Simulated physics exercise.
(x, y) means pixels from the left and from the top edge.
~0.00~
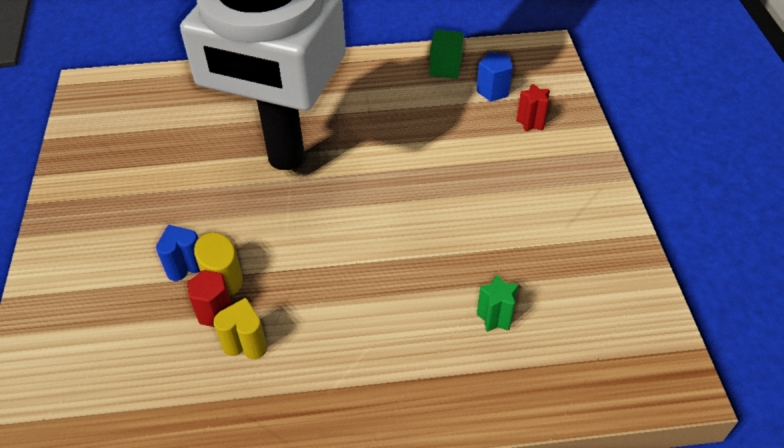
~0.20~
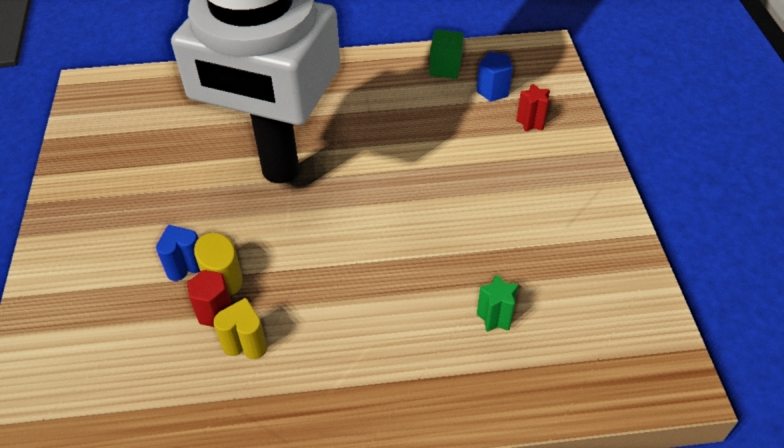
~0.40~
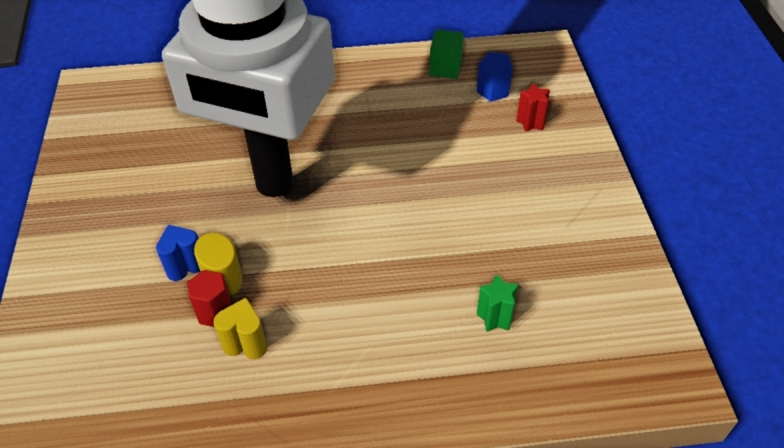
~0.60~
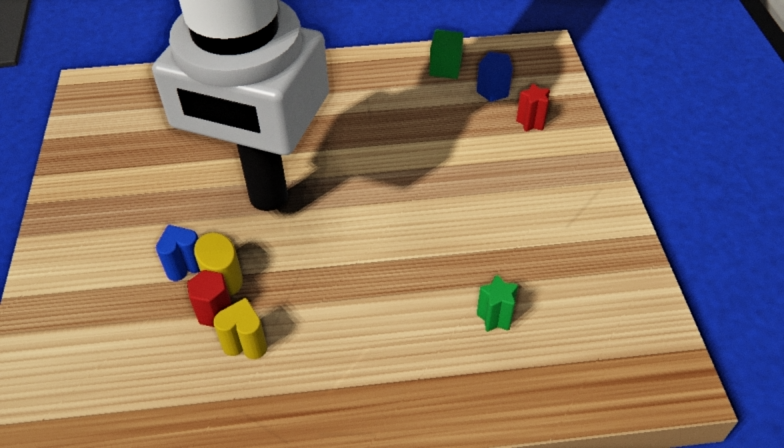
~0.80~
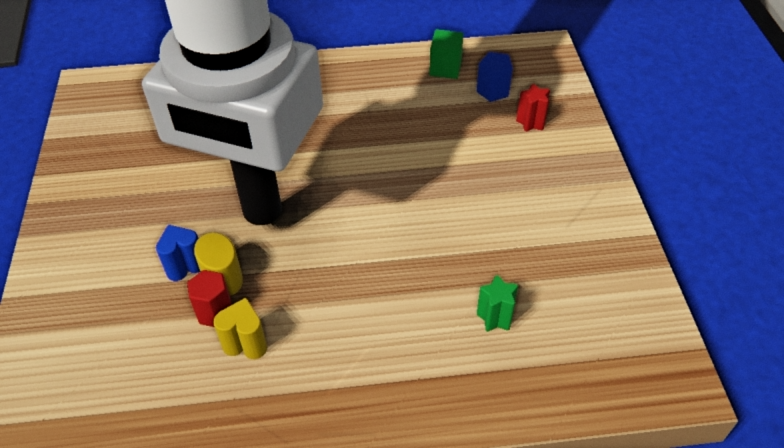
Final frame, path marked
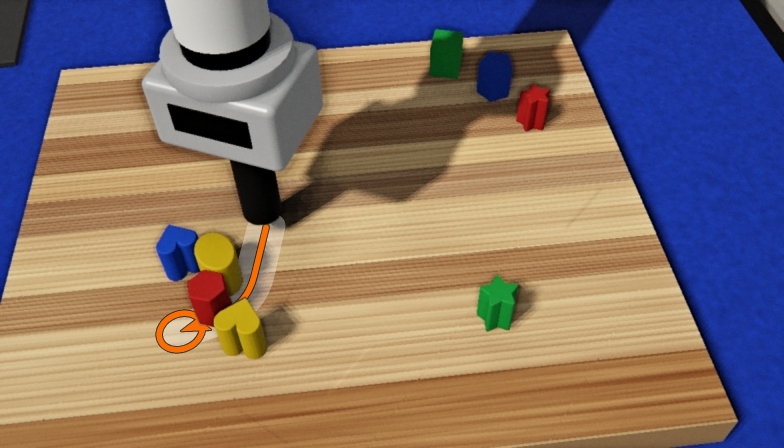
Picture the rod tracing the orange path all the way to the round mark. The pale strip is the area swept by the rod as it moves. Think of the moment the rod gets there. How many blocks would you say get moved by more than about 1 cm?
2 blocks.
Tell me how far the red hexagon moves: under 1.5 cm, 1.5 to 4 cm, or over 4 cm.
Offset: Above 4 cm.
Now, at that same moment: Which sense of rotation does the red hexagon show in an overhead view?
Turns anticlockwise.
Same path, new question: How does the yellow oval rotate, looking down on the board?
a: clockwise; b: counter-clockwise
(a)
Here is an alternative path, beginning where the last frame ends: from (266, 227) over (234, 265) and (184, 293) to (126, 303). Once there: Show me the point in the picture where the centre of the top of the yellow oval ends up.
It will likely be found at (152, 305).
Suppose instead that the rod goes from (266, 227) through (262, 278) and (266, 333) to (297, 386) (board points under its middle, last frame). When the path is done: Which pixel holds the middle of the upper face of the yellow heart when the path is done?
Most likely (234, 353).
Path on the board, from (266, 227) through (256, 268) and (233, 308) to (181, 331).
The first path, step by step. One third of the way, rod (252, 252); red hexagon (201, 289); yellow oval (211, 254).
Two thirds of the way, rod (228, 293); red hexagon (185, 303), turned 50° anticlockwise; yellow oval (191, 266), turned 70° clockwise.
At the end, rod (175, 316); red hexagon (133, 331), turned 70° anticlockwise; yellow oval (169, 268), turned 130° clockwise; yellow heart in place.
